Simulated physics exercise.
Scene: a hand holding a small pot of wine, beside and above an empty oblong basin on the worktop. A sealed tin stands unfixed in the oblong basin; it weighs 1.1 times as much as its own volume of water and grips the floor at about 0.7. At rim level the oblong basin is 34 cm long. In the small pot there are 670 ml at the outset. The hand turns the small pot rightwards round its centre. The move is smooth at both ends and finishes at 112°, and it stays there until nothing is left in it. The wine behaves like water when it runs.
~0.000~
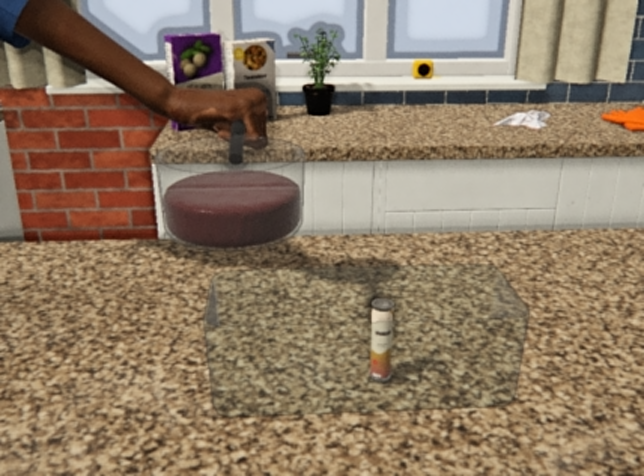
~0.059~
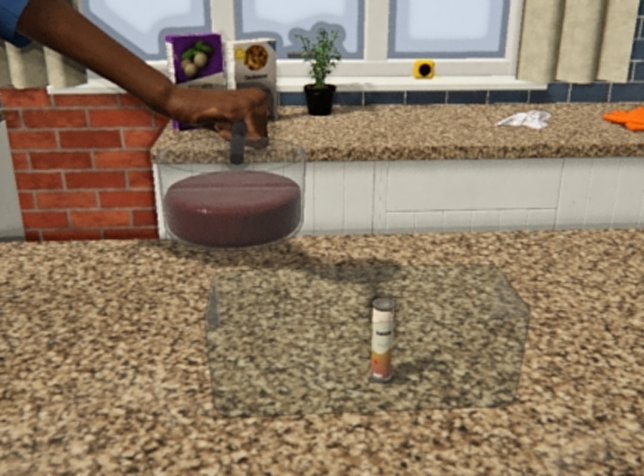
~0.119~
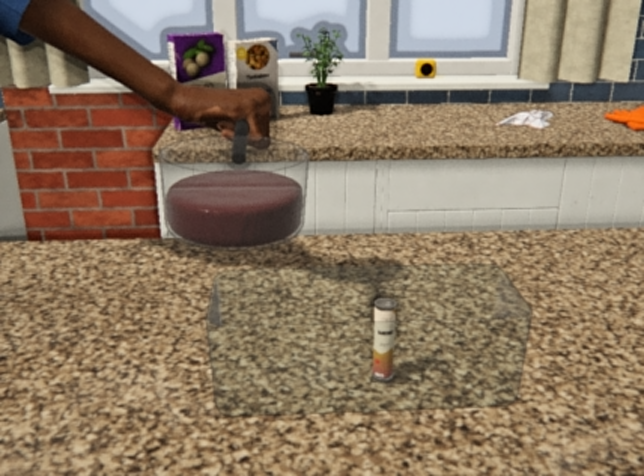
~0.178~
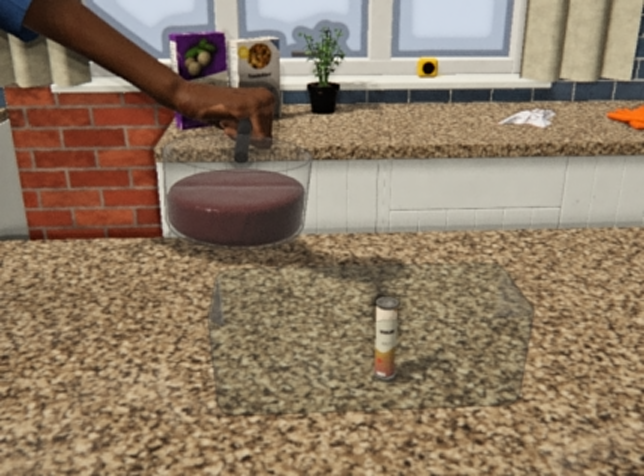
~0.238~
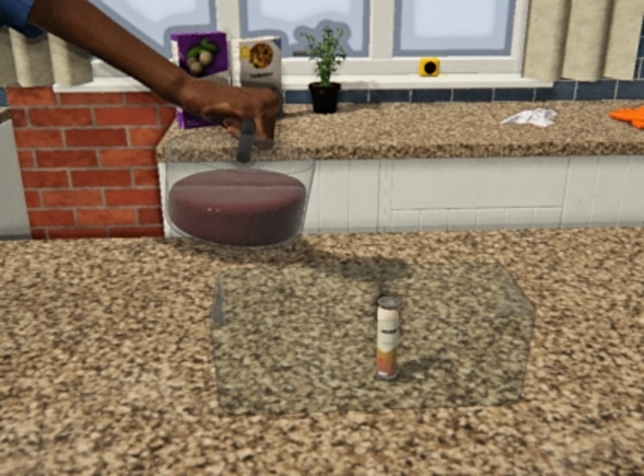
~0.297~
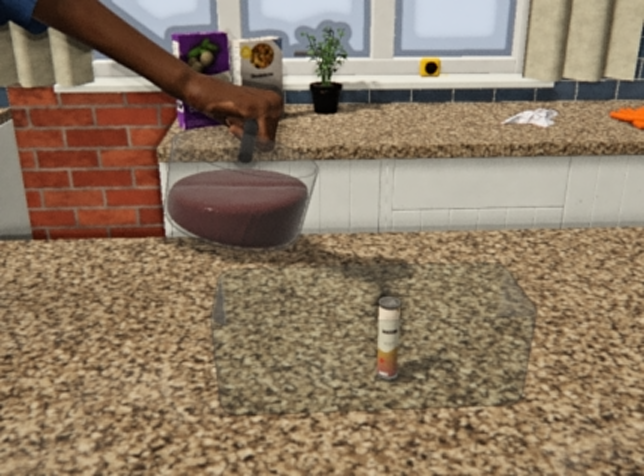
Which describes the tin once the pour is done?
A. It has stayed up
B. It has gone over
It has stayed up.
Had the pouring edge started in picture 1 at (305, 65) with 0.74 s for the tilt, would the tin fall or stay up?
After that, the tin overturns.
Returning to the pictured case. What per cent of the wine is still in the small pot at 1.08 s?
Remaining share: Approx. 12 %.
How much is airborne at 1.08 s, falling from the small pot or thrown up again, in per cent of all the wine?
About 9 per cent.
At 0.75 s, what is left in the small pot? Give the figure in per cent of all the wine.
I'd put it near 68 percent.
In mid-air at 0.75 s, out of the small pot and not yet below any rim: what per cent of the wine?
Near 26 per cent at that moment.
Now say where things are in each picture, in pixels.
Tilt 0°; pouring edge (303, 154); surface from (164, 189) to (300, 186); the oblong basin's rim runs from (209, 299) to (513, 290); the tin's top is at (383, 307), in the first frame.
Tilt 1°; pouring edge (305, 155); surface from (165, 188) to (301, 186), in the second frame.
Tilt 2°; pouring edge (307, 156); surface from (167, 188) to (303, 186), in the third frame.
Tilt 5°; pouring edge (311, 159); surface from (169, 187) to (305, 186), in the fourth frame.
Tilt 9°; pouring edge (314, 164); surface from (170, 186) to (306, 186), in the fifth frame.
Tilt 14°; pouring edge (317, 170); surface from (170, 187) to (309, 186), in the sixth frame.
Then, 0.75 s in, the tilt is 69° and 67 per cent is still to pour; the tin stands where it began.
Then, 1.08 s in, the tilt is 104° and 12 per cent is still to pour; the tin leans 7°.
Then, 1.43 s in, the tilt is 112° and 0 per cent is still to pour; the tin leans 5°.
Then, 1.81 s in, the tilt is 112° and 0 per cent is still to pour; the tin stands where it began.
Finally, the tin stands where it began.
